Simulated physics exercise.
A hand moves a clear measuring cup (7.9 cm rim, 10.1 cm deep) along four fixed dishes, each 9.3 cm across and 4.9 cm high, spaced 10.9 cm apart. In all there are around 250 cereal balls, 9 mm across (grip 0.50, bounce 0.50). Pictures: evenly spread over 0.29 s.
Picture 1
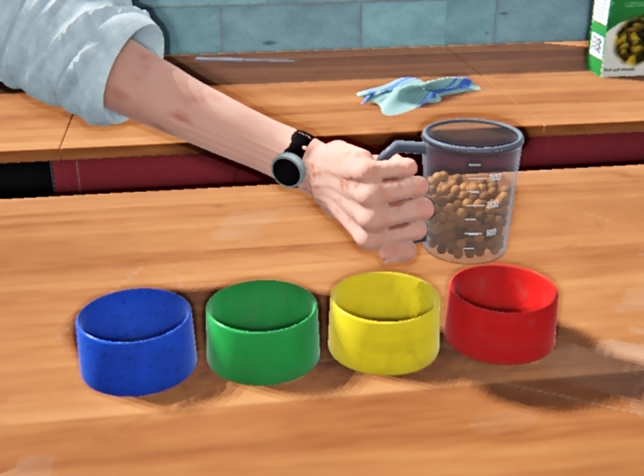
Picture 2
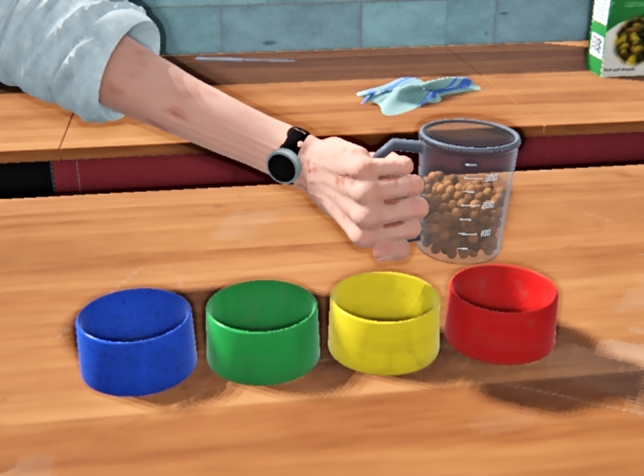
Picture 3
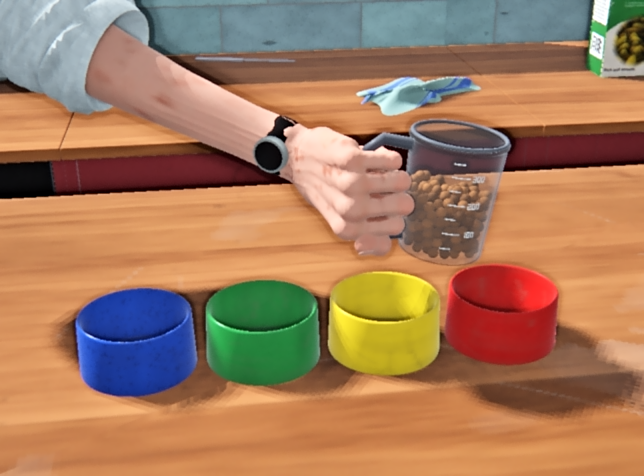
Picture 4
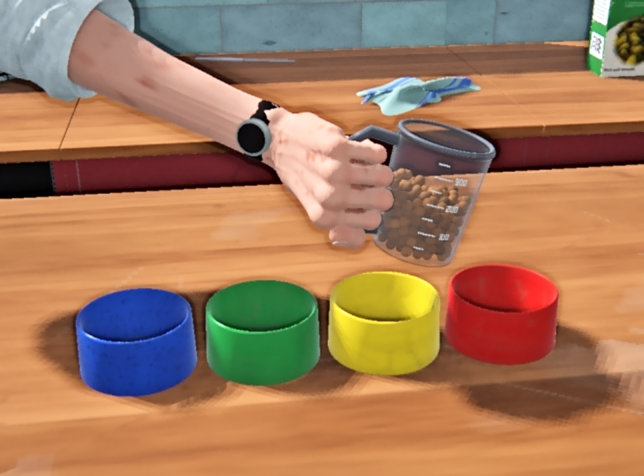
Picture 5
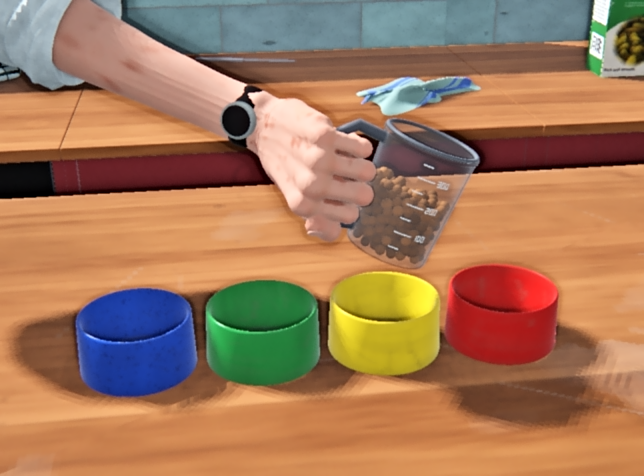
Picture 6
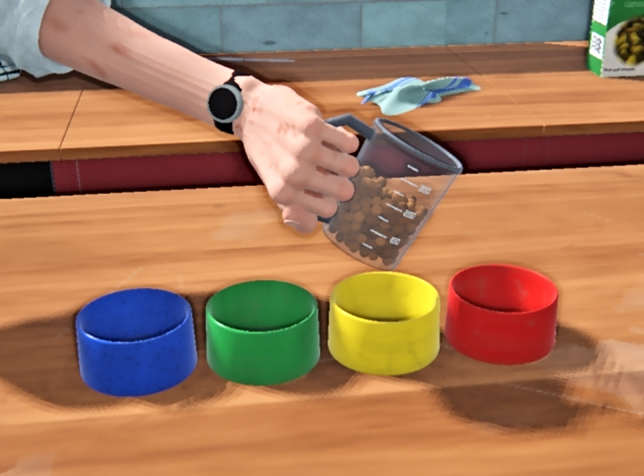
Hand moving a clear measuring cup of brown cereal balls leftward while tilting it rightward above four coloured dishes on a wooden counter.
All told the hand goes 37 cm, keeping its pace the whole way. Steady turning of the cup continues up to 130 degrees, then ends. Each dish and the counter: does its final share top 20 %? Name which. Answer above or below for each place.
Red dish: Below, blue dish: Above, green dish: Below, yellow dish: Below, counter: Below.
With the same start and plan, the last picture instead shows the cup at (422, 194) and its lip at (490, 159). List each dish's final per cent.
You'd end up with red at 0, blue at 0, green at 90 and yellow at 0.
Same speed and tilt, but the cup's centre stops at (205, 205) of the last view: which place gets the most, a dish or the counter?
The largest share goes to green.
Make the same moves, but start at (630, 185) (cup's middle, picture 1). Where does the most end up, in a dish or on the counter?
Green.
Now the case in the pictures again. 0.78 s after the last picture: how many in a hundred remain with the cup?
Around 75 in a hundred.
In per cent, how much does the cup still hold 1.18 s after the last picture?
About 0 percent.
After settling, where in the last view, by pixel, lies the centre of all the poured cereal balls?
When it all comes to rest, the middle is near (133, 346).
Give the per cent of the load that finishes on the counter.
Estimate: Near 10 per cent.
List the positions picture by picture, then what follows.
The first frame shows cup at (469, 192), tilt 0 degrees, lip at (518, 132), moved 0.0 cm; middle of the pieces at (463, 218); red dish at (504, 288); yellow dish at (385, 297); green dish at (262, 306); blue dish at (134, 315).
The second frame shows cup at (464, 192), tilt 2 degrees, lip at (515, 134), moved 0.4 cm; middle of the pieces at (457, 218).
The third frame shows cup at (450, 193), tilt 7 degrees, lip at (505, 139), moved 1.7 cm; middle of the pieces at (441, 219).
The fourth frame shows cup at (429, 194), tilt 14 degrees, lip at (490, 146), moved 3.4 cm; middle of the pieces at (418, 219).
The fifth frame shows cup at (409, 195), tilt 21 degrees, lip at (475, 155), moved 5.2 cm; middle of the pieces at (395, 219).
The sixth frame shows cup at (389, 196), tilt 28 degrees, lip at (458, 164), moved 6.9 cm; middle of the pieces at (372, 218); red dish at (504, 288); yellow dish at (385, 297); green dish at (262, 306); blue dish at (134, 315).
Then, 0.46 s after the last picture, tilt 87 degrees; cup holds 100 %.
Then, 0.78 s after the last picture, tilt 126 degrees; cup holds 75 %, blue 20 %, green 5 %.
Then, 1.18 s after the last picture, tilt 130 degrees; cup holds 0 %, blue 85 %, green 5 %.
In the end, red 0 %, blue 85 %, green 5 %, yellow 0 %, counter 10 %.
